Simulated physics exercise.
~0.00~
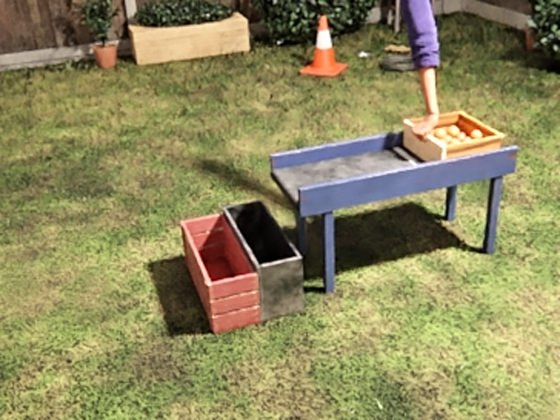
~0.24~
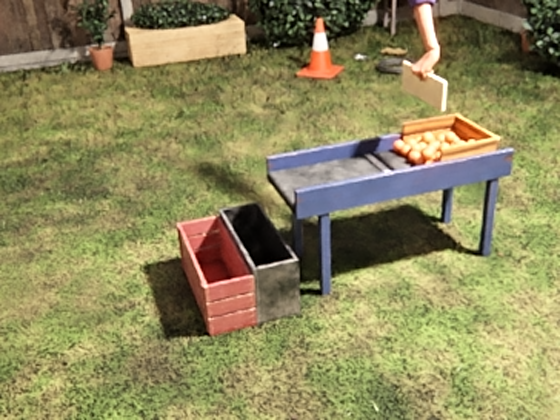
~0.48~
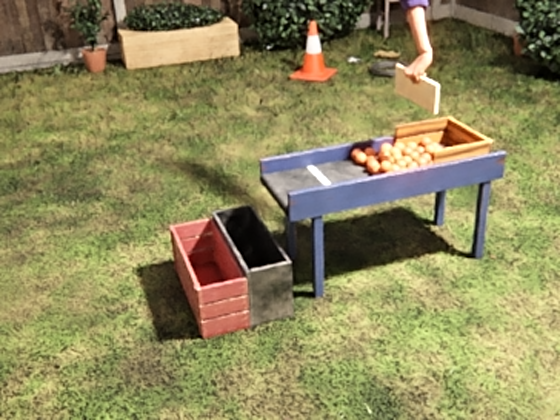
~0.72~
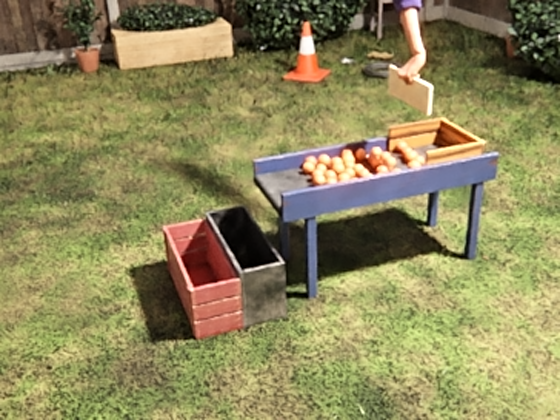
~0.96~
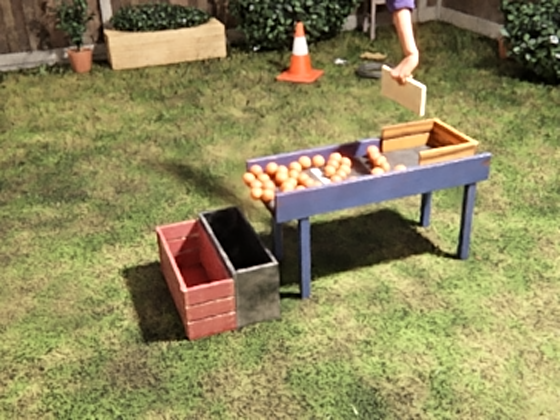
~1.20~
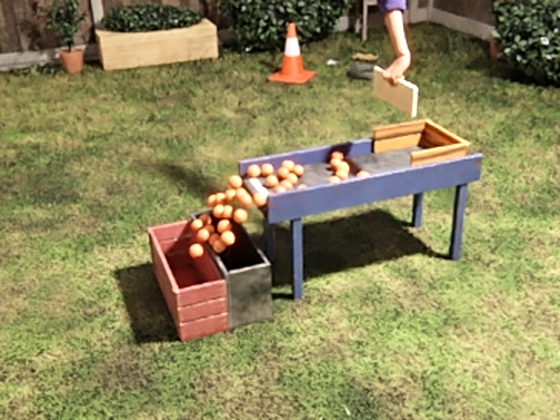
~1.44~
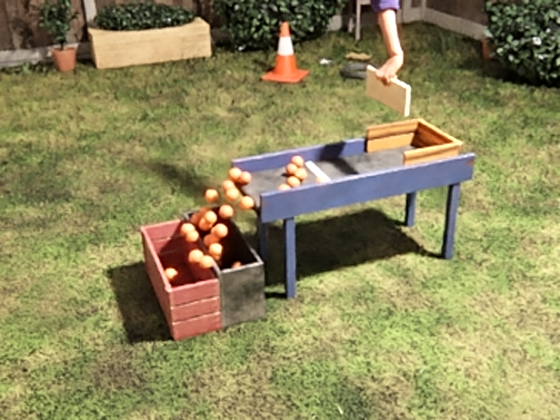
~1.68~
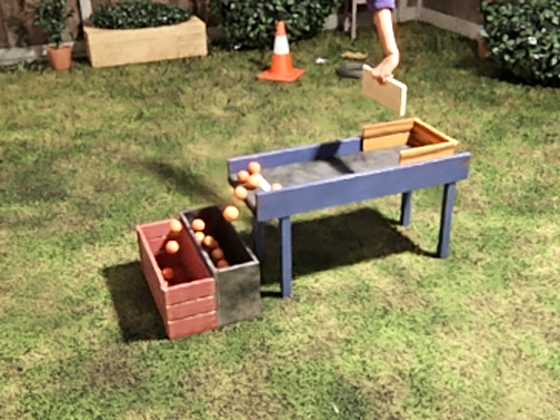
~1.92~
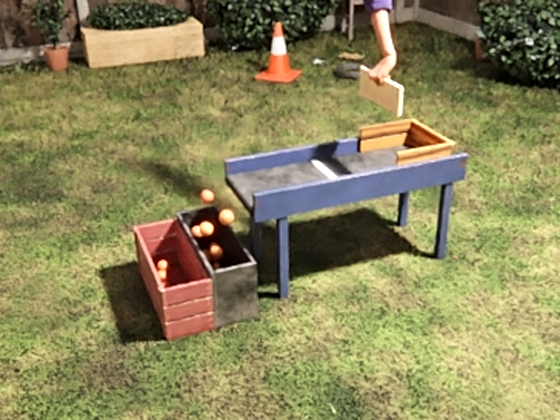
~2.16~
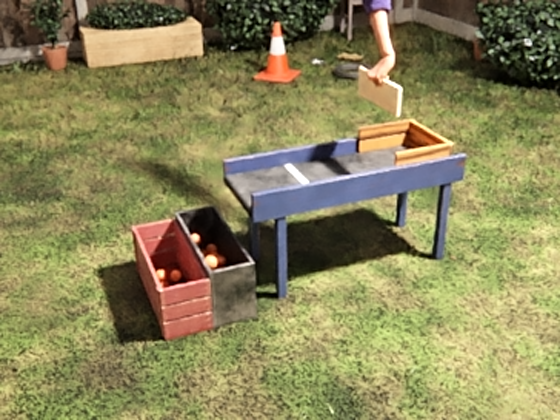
An arm in a purple sleeve reaches down to a pale board at the open end of a wooden pen full of oranges, set on the right of a blue-sided table with a dark belt, seen from above on a garden lawn. A red bin and a black box stand at its left end, with an orange cone and planters behind. The hand lifts the board, and the belt carries the oranges left. They spill off the end in a tumbling stream, dropping into both containers. The last few fall in, leaving the belt empty and oranges resting in both.
